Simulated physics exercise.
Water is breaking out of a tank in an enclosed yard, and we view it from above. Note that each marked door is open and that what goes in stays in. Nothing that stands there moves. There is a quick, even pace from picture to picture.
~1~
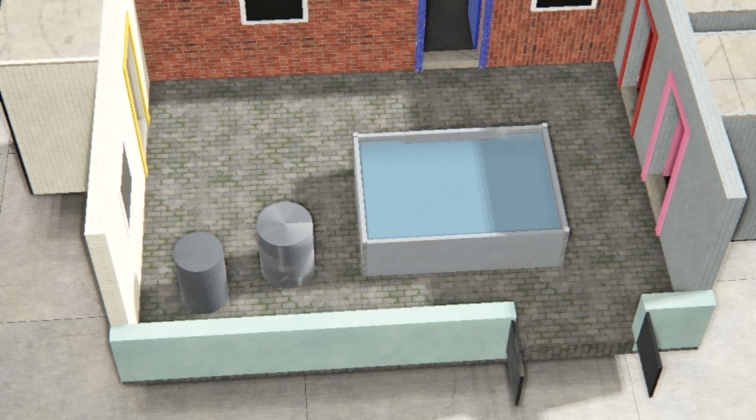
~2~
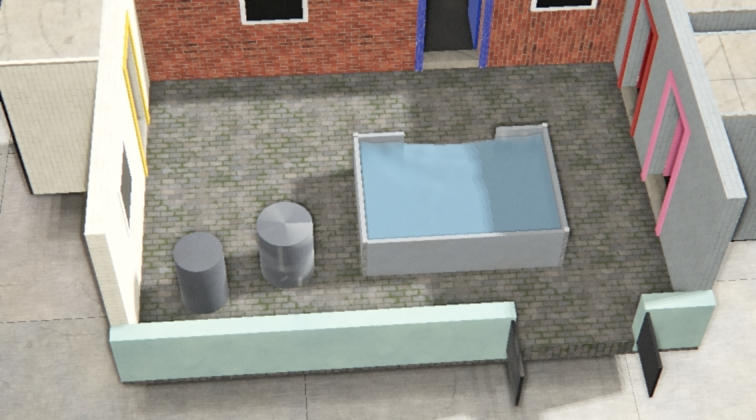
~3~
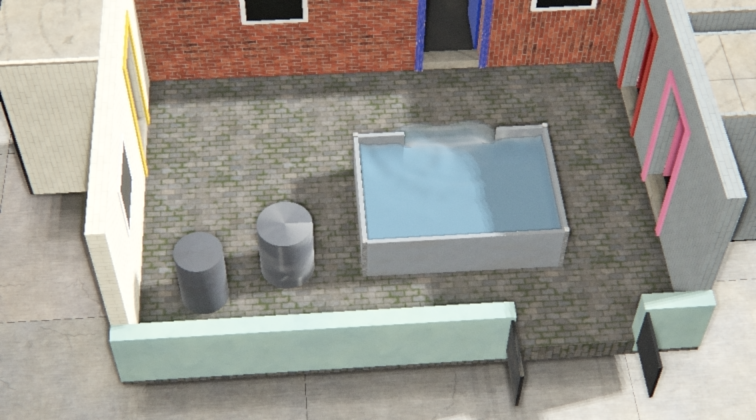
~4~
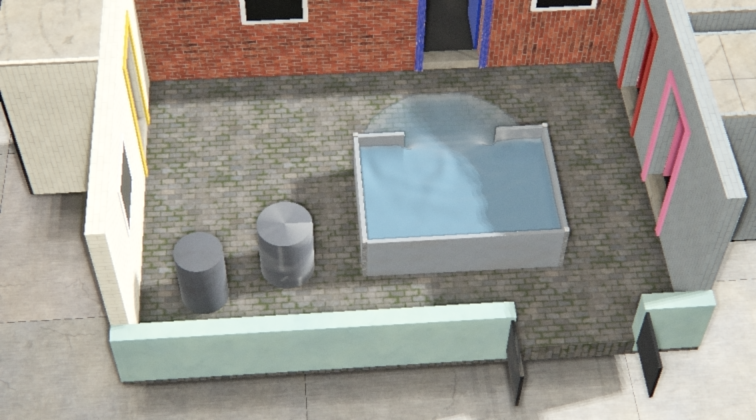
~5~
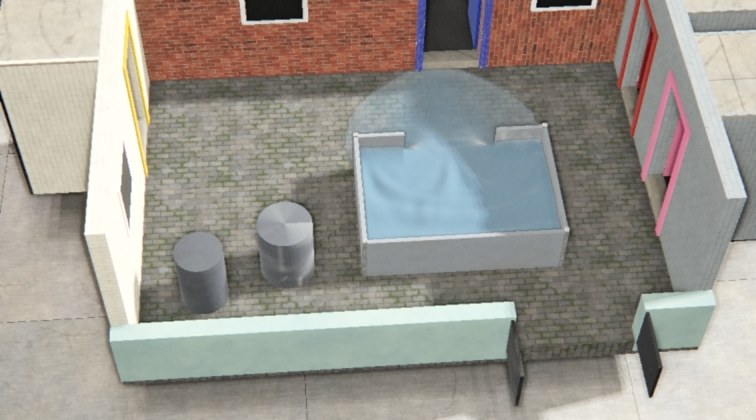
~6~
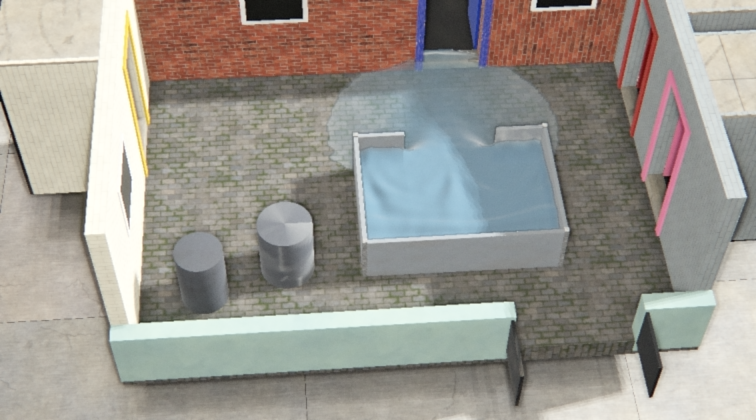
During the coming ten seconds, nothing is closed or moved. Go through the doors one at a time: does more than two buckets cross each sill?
The yellow door lets in little enough there. The pink door lets in little enough there. The red door lets too much in there. The blue door lets too much in there.
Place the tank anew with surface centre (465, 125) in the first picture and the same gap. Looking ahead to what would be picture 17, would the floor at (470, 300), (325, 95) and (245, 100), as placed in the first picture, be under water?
Taking the three spots in turn, I'd say spared, then drenched, then drenched.
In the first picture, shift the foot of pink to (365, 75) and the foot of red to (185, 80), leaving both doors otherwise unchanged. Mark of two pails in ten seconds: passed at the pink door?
My take is that the pink door gets beyond it.
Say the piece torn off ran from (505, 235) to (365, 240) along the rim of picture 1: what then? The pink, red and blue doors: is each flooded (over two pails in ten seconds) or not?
The pink door remains within the limit, the red door tops the limit and the blue door remains within the limit.
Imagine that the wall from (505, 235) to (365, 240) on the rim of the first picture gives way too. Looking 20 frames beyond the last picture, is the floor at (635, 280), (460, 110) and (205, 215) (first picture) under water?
One by one: Waterlogged; unsoaked; waterlogged.
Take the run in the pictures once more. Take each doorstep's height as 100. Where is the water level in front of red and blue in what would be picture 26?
Roughly 330 and 160 %.
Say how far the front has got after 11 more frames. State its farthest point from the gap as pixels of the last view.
At about (150, 87).
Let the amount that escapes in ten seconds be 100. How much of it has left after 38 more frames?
About 65 %.
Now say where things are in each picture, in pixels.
Still water in the tank at (458, 185), in the first frame.
The front is at a hidden place, out from the gap on the tank's far side, in the second frame.
Water pours out on the tank's far side and has run to a hidden place, in the third frame.
The front is at (458, 96), out from the gap on the tank's far side, in the fourth frame.
Water pours out on the tank's far side and has run to (428, 69), in the fifth frame.
The front is at (371, 72), out from the gap on the tank's far side, in the sixth frame.
A moment on, water covers 20 % of the floor; the yellow door not reached, the pink door not reached, the red door not reached, the blue door far over two buckets in.
Next, water covers 30 % of the floor; the yellow door not reached, the pink door not reached, the red door under two buckets in, the blue door far over two buckets in.
Then, water covers 55 % of the floor; the yellow door wet at the sill, nothing in, the pink door wet at the sill, nothing in, the red door over two buckets in, the blue door far over two buckets in.
Later, water covers 80 % of the floor; the yellow door wet at the sill, nothing in, the pink door wet at the sill, nothing in, the red door far over two buckets in, the blue door far over two buckets in.
In the end, water covers 95 % of the floor; the yellow door wet at the sill, nothing in, the pink door wet at the sill, nothing in, the red door far over two buckets in, the blue door far over two buckets in.
